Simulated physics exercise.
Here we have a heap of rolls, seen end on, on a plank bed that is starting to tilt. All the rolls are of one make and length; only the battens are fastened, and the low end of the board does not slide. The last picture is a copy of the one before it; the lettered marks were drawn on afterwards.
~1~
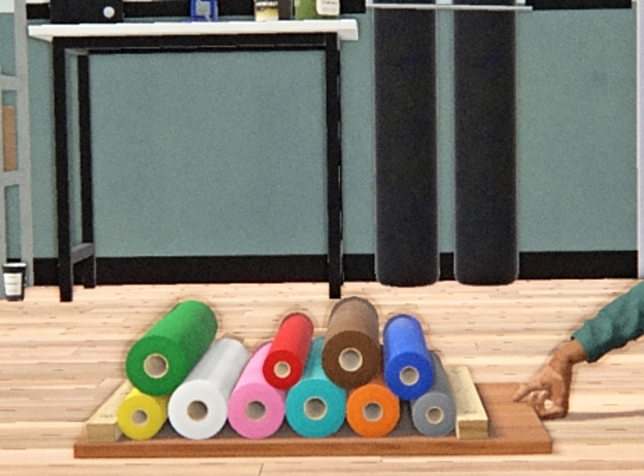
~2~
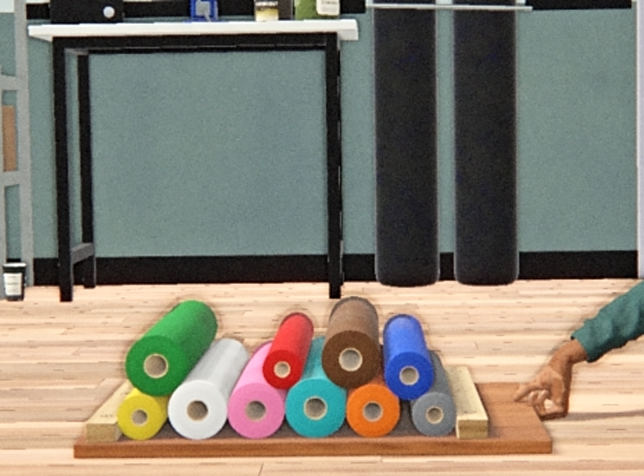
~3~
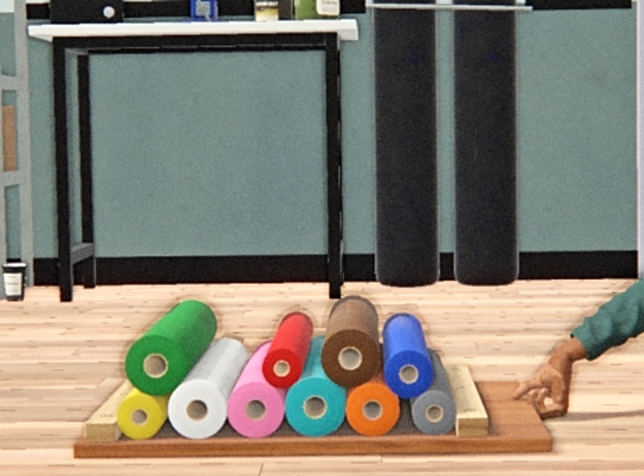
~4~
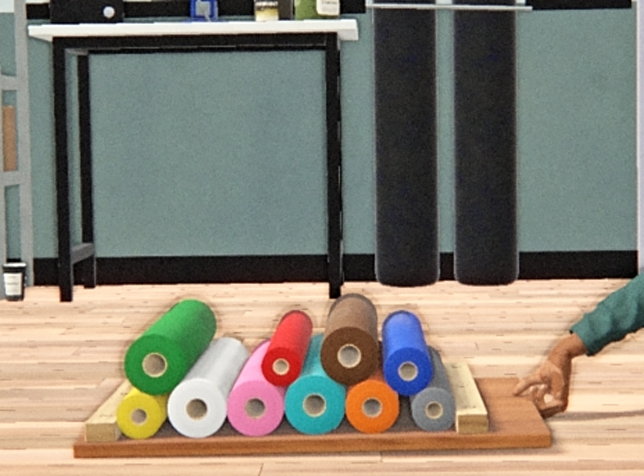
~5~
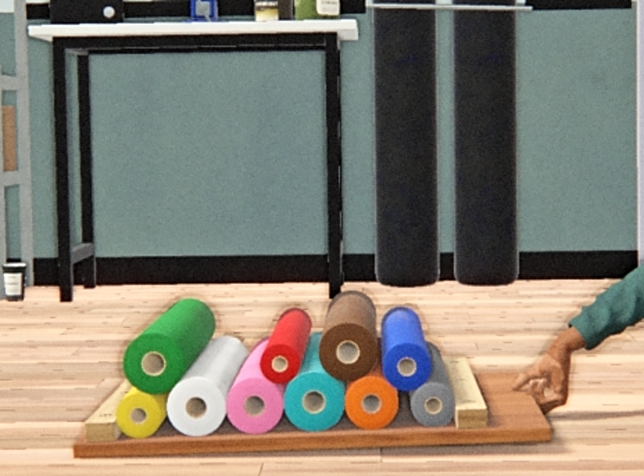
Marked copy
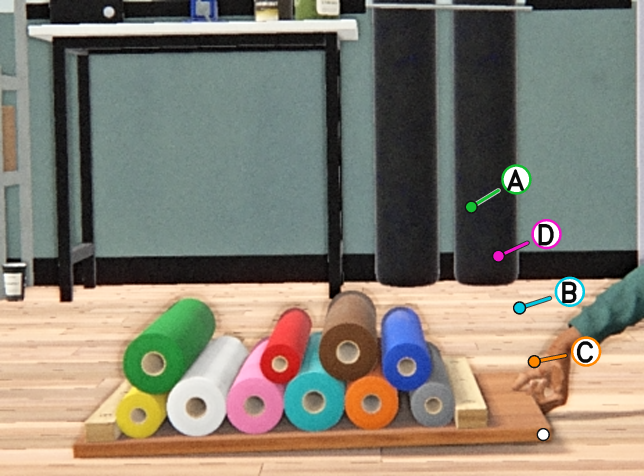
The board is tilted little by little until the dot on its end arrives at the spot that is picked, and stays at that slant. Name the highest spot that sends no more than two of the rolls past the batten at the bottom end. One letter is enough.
Lift it to A and no more.
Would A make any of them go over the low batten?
Yes, at A.
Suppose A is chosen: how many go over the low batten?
It comes to one.
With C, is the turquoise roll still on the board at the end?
Yes, with C.
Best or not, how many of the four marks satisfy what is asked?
The number is four.
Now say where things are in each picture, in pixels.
The first picture shows pink roll (256, 411); turquoise roll (316, 408); orange roll (373, 411).
The second picture shows orange roll (373, 411); grey roll (434, 415).
The third picture shows board (317, 406); orange roll (372, 410); grey roll (434, 413); white roll (197, 409).
The fourth picture shows board (317, 404); white roll (197, 409).
The fifth picture shows board (317, 402); white roll (197, 407).
On the copy, A at (471, 207); B at (519, 308); C at (534, 362); D at (498, 256); the white dot at (543, 435).
On A. First, board at 18°.
Then, board at 31°.
Finally, board at 31°, one over the low batten (green).
By contrast, B one over the low batten (green); C one over the low batten (green); D one over the low batten (green).
